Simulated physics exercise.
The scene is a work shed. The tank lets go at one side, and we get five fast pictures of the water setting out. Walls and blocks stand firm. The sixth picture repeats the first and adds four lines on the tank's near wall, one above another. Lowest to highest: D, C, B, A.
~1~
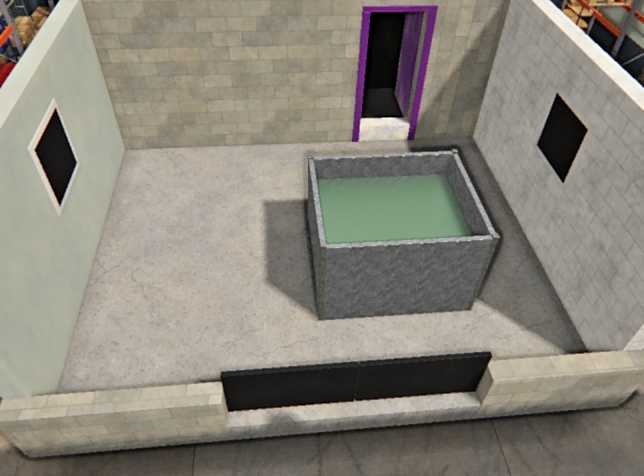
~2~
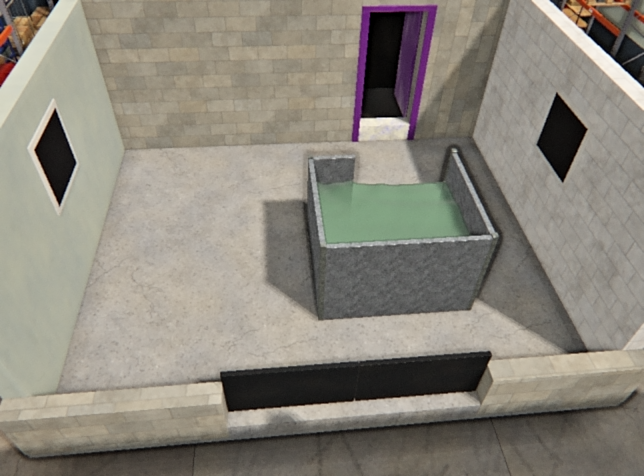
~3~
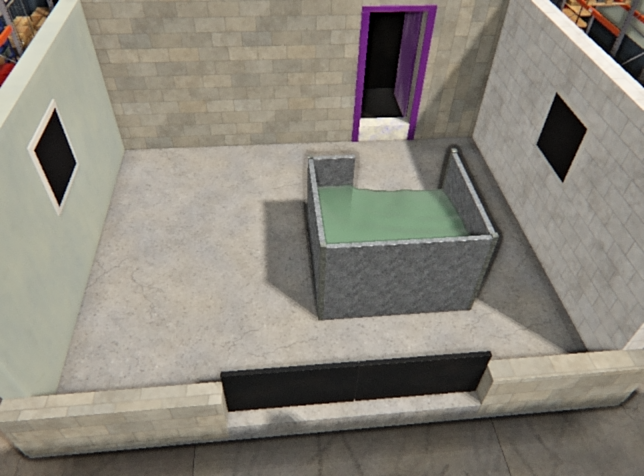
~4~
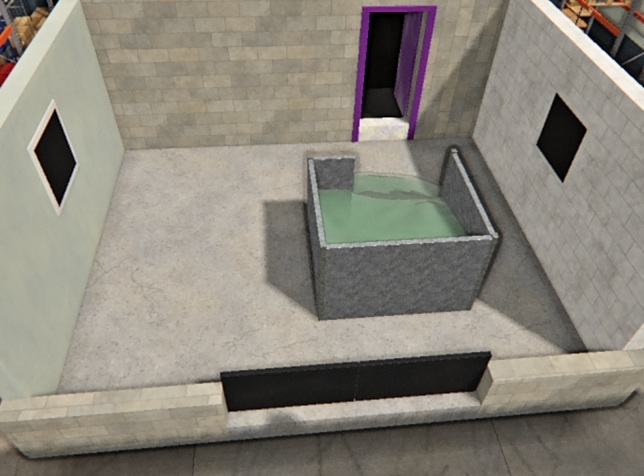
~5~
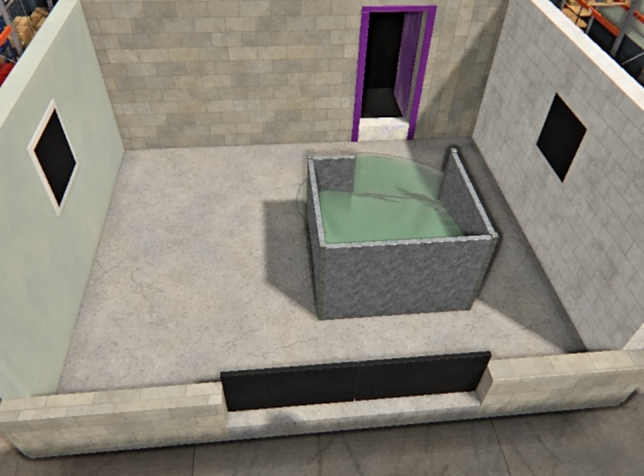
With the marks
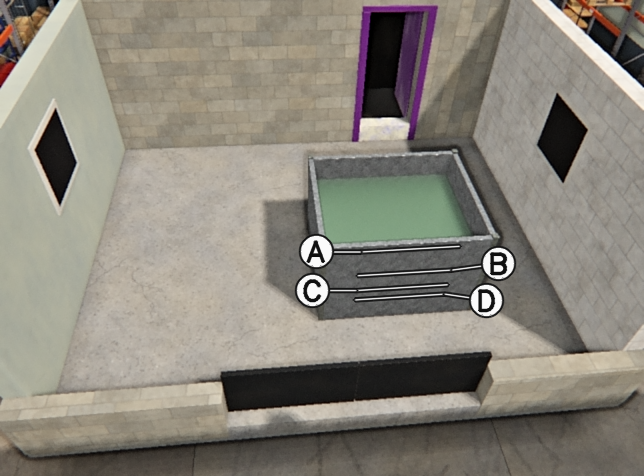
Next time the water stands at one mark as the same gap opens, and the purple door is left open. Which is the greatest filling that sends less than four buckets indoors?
The answer is line C.
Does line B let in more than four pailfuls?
Yes, it does.
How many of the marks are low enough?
Two.
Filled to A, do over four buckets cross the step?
Yes, that goes wrong.
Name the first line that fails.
That is line B.
In white, A at (410, 249); B at (405, 272); C at (402, 287); D at (400, 297); from the bottom up D, C, B, A.
Choosing A, dozens of bucketfuls pour in.
Choosing B, about 10 bucketfuls get in.
Choosing C, a splash gets over, under a bucket.
Choosing D, nothing gets over.
